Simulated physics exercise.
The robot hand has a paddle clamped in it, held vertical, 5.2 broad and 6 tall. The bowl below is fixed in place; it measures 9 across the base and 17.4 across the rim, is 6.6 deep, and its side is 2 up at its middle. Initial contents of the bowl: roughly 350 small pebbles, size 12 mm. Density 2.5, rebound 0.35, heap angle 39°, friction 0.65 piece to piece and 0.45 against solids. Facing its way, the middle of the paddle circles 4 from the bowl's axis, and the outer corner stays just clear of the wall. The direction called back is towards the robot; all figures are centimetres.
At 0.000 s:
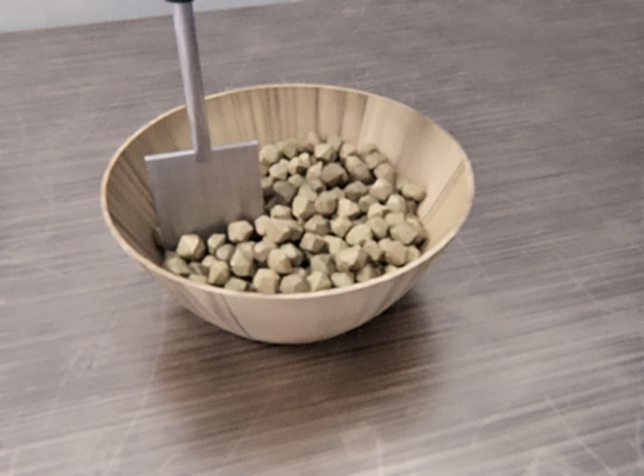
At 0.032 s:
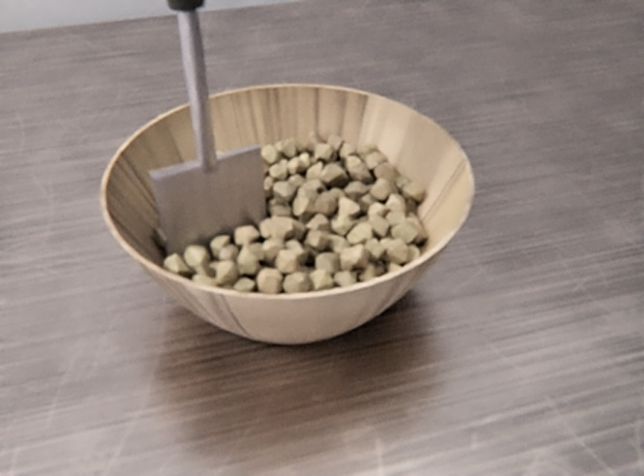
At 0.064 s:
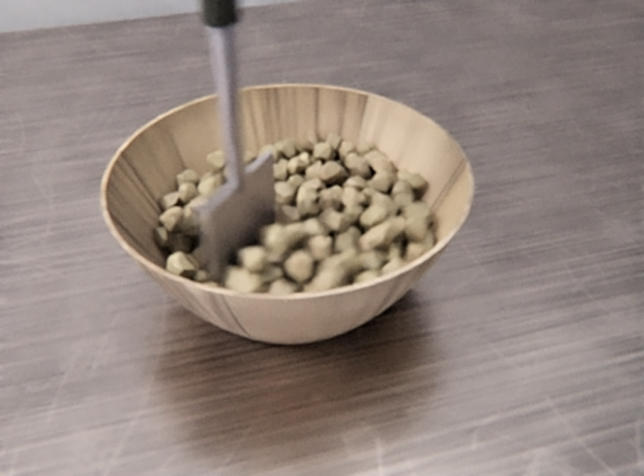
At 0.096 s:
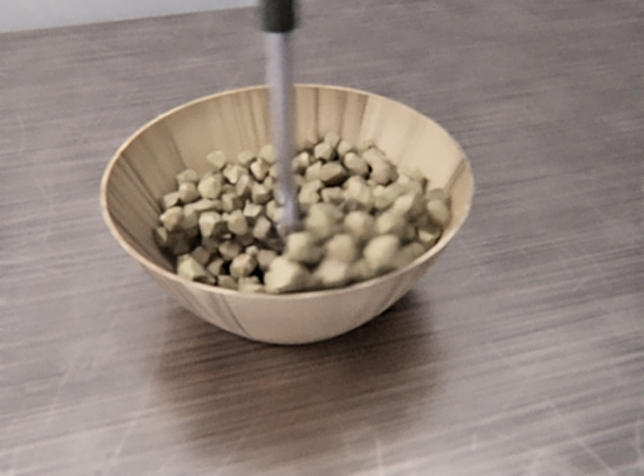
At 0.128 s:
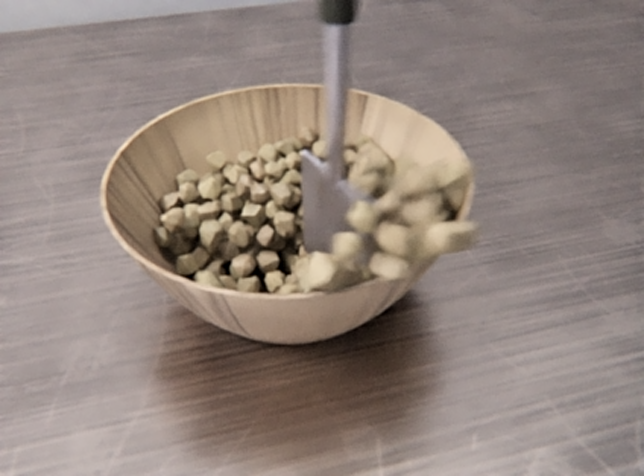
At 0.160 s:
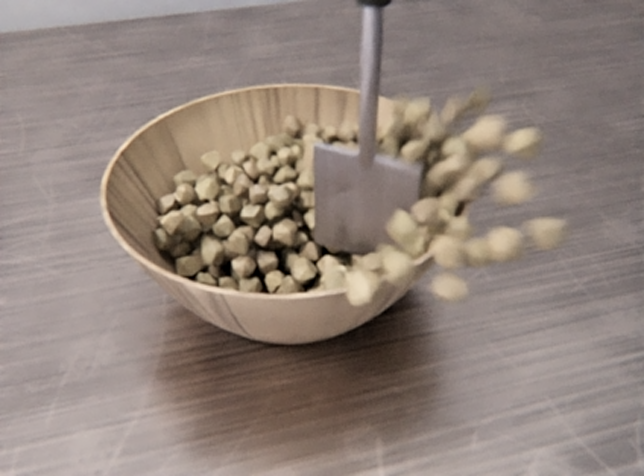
A pale wooden bowl of greenish-tan pebbles sits on a brownish-grey, streaked tabletop, seen from above at an angle by a camera that stays still. A flat grey metal paddle on a thin upright shaft with a dark top stands in the pebbles at the bowl's left. The paddle turns and sweeps across the near side to the right, heaping pebbles ahead of it and flinging several over the right rim.
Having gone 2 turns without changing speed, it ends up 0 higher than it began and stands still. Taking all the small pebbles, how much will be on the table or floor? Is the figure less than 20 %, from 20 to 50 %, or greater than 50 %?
The figure is greater than 50 %.
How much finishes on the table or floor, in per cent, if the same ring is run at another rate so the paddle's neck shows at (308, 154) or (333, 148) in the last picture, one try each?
About 45 and 50 %.
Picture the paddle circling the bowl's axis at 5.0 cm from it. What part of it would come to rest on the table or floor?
Then some 30 percent.
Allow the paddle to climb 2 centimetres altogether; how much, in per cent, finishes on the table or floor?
Result: Roughly 45 %.
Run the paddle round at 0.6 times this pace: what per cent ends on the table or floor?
Roughly 40 per cent.
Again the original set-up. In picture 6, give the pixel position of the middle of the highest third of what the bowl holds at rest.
(285, 288).
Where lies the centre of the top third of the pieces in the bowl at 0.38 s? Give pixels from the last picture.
Around (180, 225).
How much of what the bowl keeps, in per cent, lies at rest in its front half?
I'd say around 55 per cent.
After 0.38 s, 5° round, highest piece 11 above the table; 225 in the bowl, 65 on the table or floor, 58 in flight or on the tool.
After 0.60 s, 228° round, highest piece 9 above the table; 165 on the table or floor, 162 in the bowl, 21 in flight or on the tool.
After 0.91 s, 0° round, highest piece 5 above the table; 208 on the table or floor, 140 in the bowl.
After 1.61 s, 0° round, highest piece 5 above the table; 208 on the table or floor, 140 in the bowl.
In the end, 208 on the table or floor, 140 in the bowl. That is 60 % on the table or floor.
